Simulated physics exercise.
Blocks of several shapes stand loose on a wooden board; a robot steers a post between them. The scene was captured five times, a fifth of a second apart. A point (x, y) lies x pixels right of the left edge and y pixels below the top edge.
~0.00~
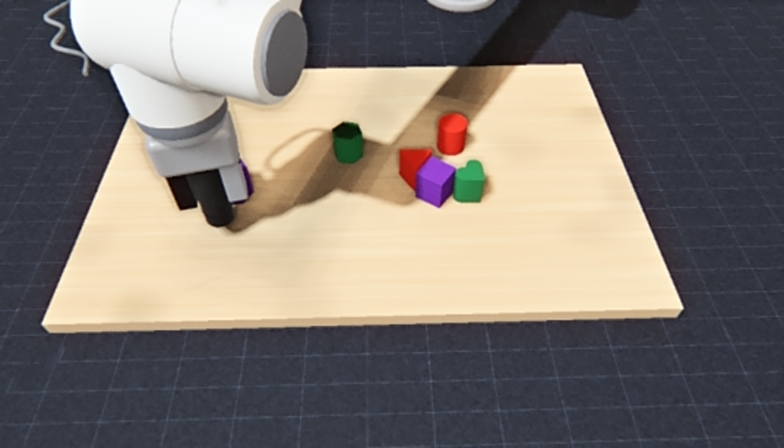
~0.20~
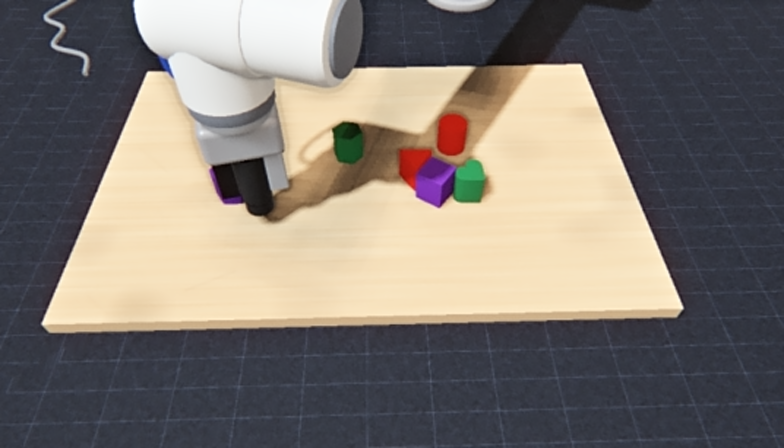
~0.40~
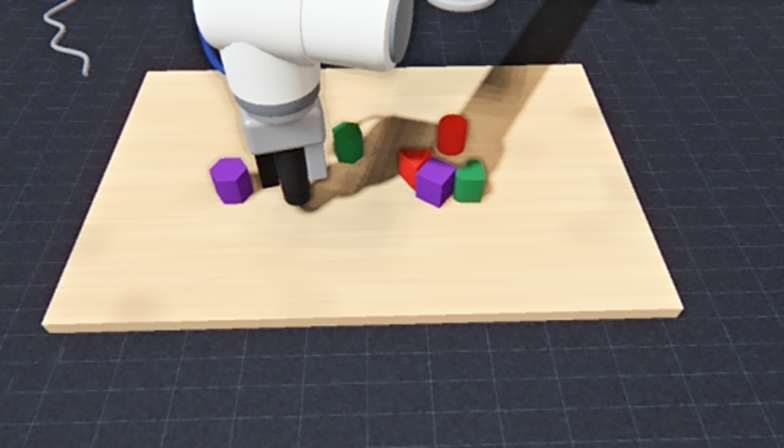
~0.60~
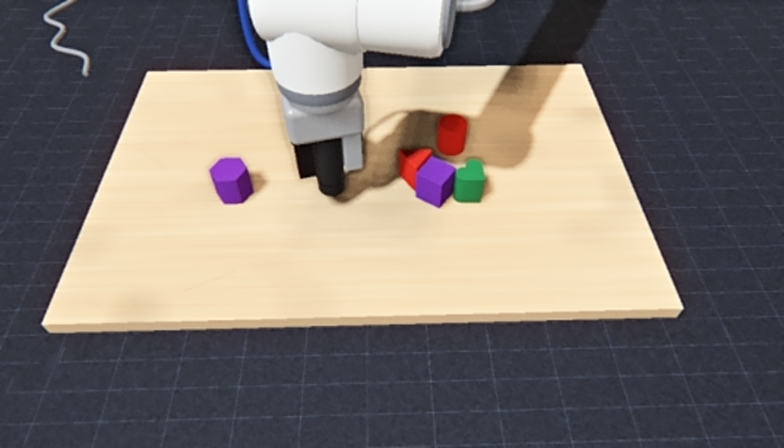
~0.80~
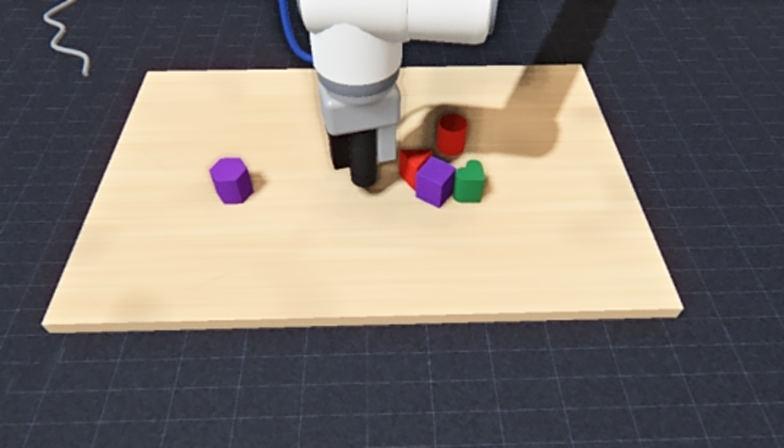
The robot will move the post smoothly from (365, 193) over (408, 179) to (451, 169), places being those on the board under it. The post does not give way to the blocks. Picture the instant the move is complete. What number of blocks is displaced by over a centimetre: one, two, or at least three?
This push will displace one block.
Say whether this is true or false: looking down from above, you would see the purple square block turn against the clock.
False
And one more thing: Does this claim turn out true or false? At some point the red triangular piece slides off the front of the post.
My answer: False.
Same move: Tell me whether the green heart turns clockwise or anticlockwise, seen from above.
Spin direction: Counter-clockwise.
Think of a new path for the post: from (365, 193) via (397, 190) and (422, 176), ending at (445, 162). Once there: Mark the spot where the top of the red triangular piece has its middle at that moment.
My best guess is (468, 130).
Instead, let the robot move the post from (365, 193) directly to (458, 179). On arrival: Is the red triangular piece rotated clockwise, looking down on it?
My answer is no.
The first path, step by step. One third of the way, post at (394, 170); nothing pushed yet.
Two thirds of the way, post at (424, 162); red triangular piece at (446, 144), turned 20° clockwise.
At the end, post at (452, 155); red triangular piece at (472, 135), turned 15° anticlockwise; purple square block at (441, 170), turned 25° clockwise; red circular block still; green heart at (475, 173), turned 20° anticlockwise.
